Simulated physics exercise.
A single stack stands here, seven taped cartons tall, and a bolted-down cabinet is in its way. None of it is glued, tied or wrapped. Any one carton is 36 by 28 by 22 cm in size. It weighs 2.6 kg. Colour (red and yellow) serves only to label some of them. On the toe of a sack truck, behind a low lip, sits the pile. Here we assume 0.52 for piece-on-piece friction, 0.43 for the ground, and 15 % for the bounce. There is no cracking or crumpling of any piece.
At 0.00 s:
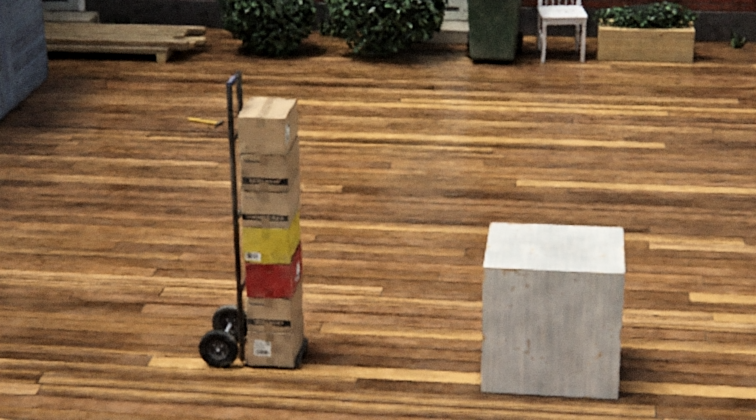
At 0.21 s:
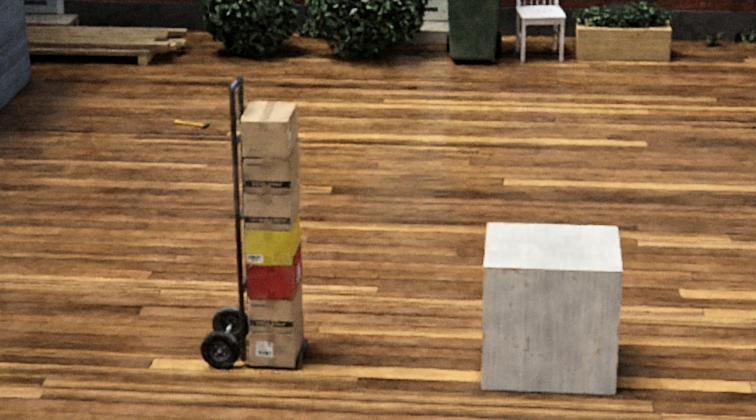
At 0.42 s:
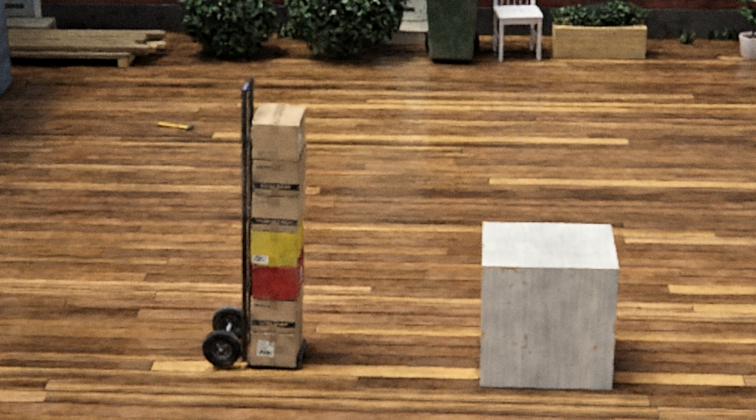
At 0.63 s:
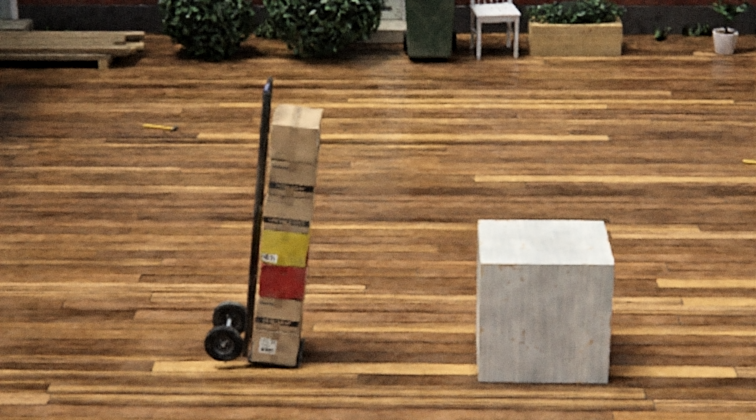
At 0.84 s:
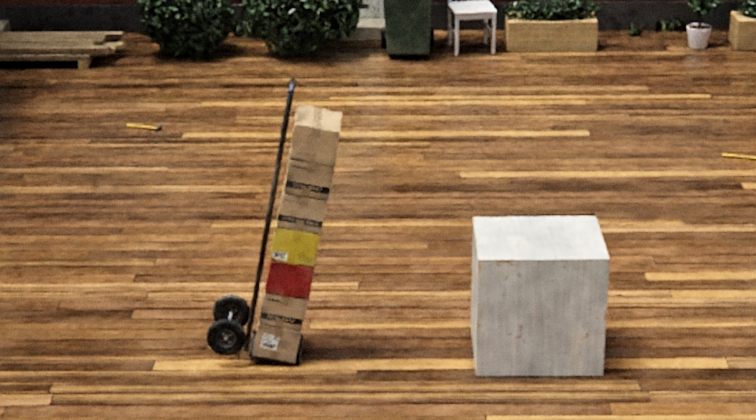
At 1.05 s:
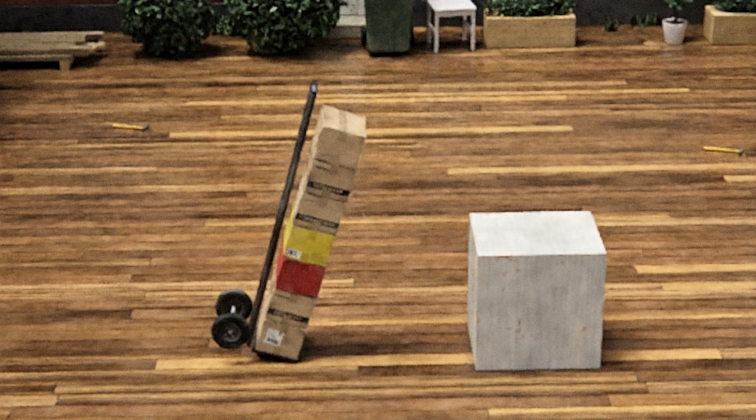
The clip shows a tall stack of taped cartons, including a yellow one above a red one, upright on a hand truck beside a pale block; then truck and stack lean steadily rightward together as the view shifts slightly.
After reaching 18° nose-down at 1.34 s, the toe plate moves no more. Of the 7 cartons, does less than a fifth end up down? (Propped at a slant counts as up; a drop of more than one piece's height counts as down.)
The downed tally sits above one in five.
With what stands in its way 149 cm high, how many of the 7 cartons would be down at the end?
That makes 2 in total.
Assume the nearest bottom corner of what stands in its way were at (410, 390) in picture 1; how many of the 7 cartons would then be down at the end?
In that setup, 2.
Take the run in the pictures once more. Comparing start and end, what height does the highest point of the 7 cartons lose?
Roughly 55 centimetres lower at the end.
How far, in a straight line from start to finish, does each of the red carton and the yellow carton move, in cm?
Red 60, yellow 80.
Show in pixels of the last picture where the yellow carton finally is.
It settles close to (389, 273) in the last view.
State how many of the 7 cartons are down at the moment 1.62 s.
I count 4 at that moment.
Around 1.22 s, none of the 7 cartons down, 7 disturbed; yellow carton tipped 23°; red carton tipped 23°.
Around 1.42 s, none of the 7 cartons down, 7 disturbed; yellow carton tipped 36°; red carton tipped 36°.
Around 1.62 s, 4 of the 7 cartons down; red carton tipped 57°, 15 cm lower; yellow carton tipped 56°, 25 cm lower.
Finally (2.5 s), 4 of the 7 cartons down; yellow carton tipped 58°, 26 cm lower; red carton tipped 58°, 16 cm lower. That is 57 per cent. Seen by the last camera, middles, yellow carton near (389, 273), red carton near (360, 291).
